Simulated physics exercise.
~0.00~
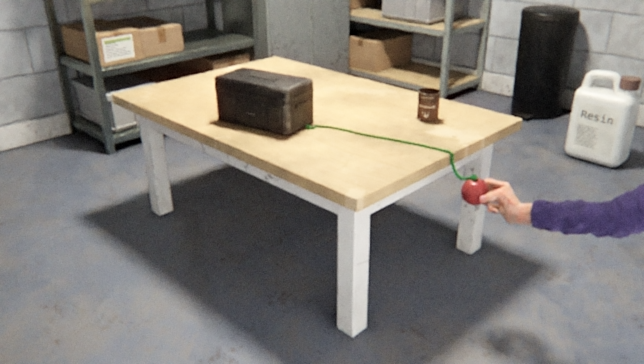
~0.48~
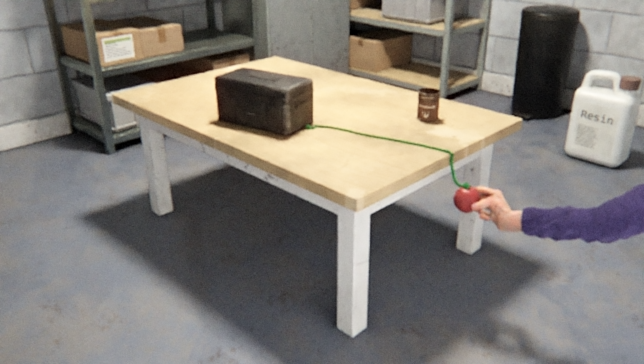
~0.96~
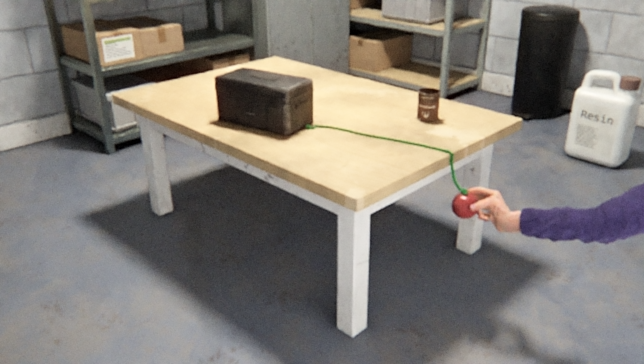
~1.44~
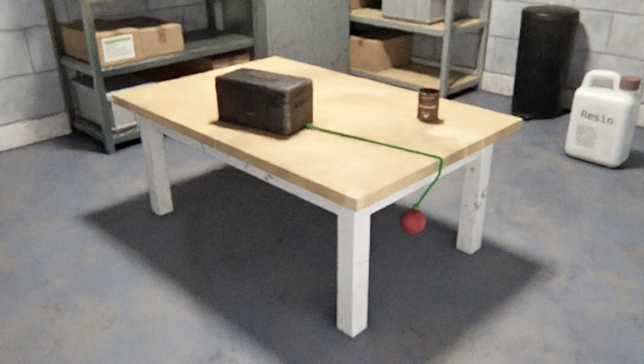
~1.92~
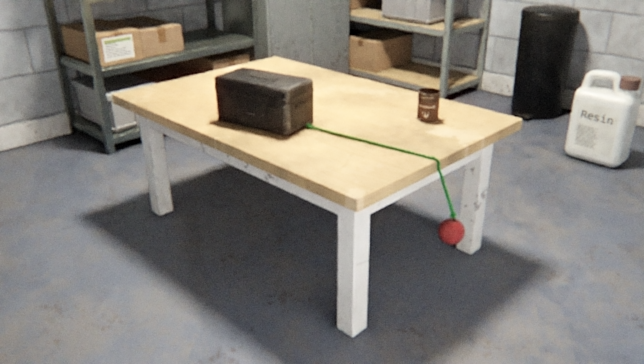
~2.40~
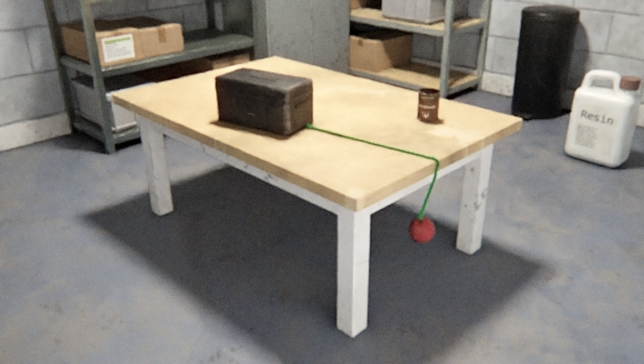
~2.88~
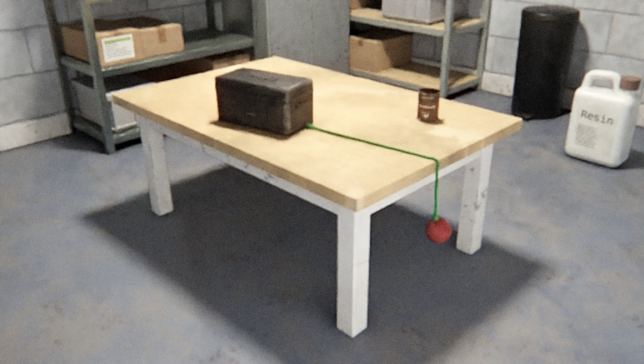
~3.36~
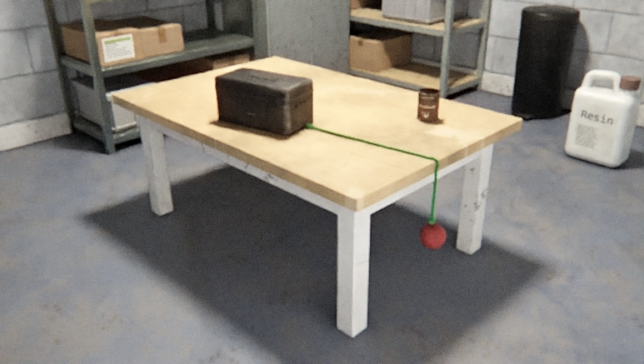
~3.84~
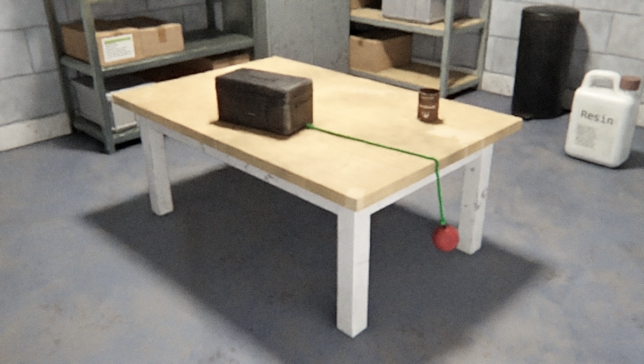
A red apple on a green cord, released by a hand, swings below the table edge.
